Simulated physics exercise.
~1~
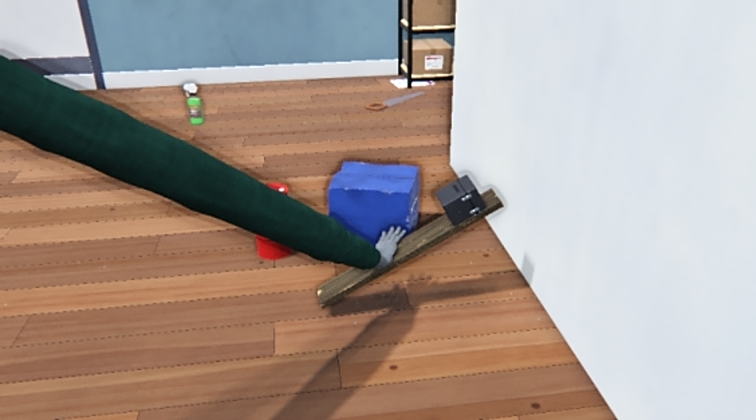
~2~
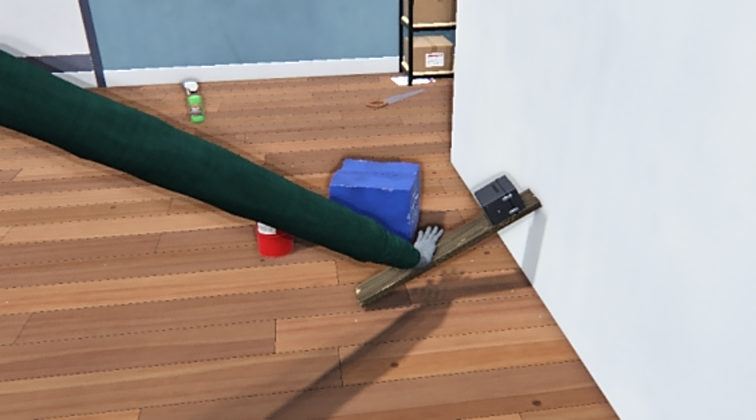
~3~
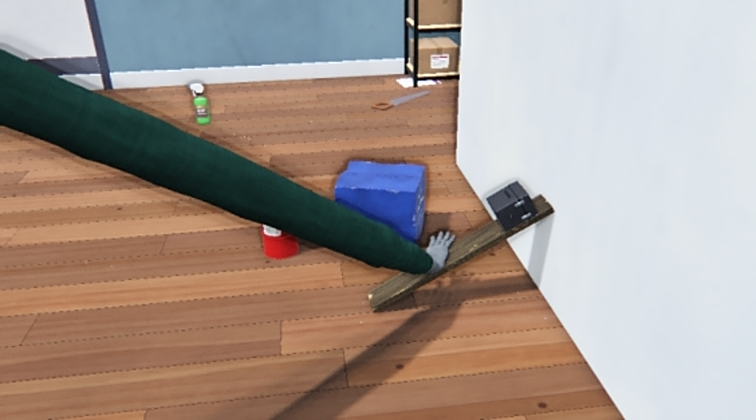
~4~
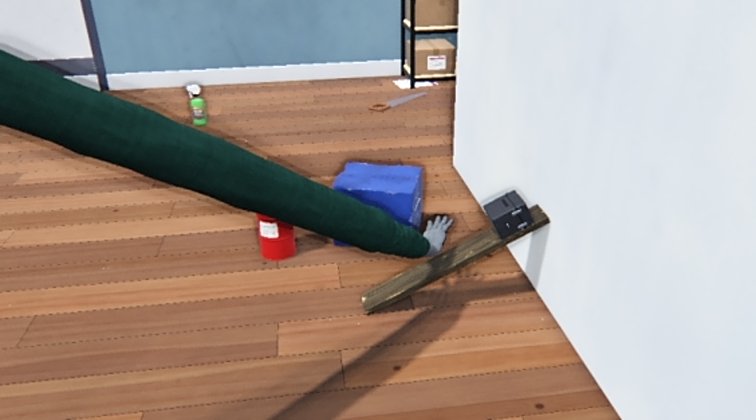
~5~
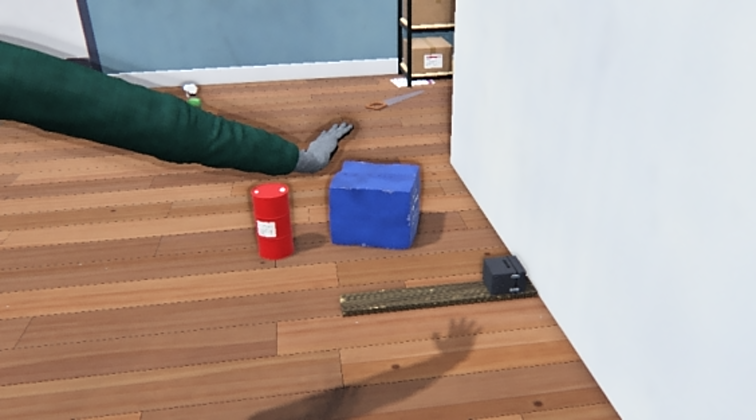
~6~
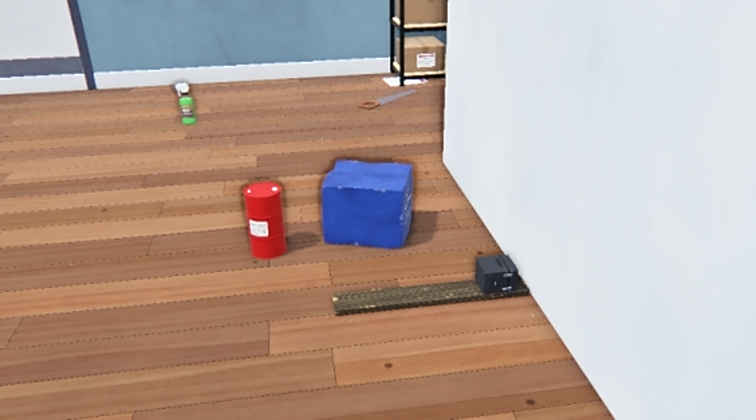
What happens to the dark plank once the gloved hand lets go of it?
The plank does not stay leaning against the wall. It slides down and comes to rest low on the wooden floor, with the small dark box still at its right end.
In the video, a gloved hand in a green sleeve moves a dark plank with a small dark box to the right, leaning it against a white wall. The hand lets go and withdraws, and the plank slides down to rest on the floor near a blue box and red canister.
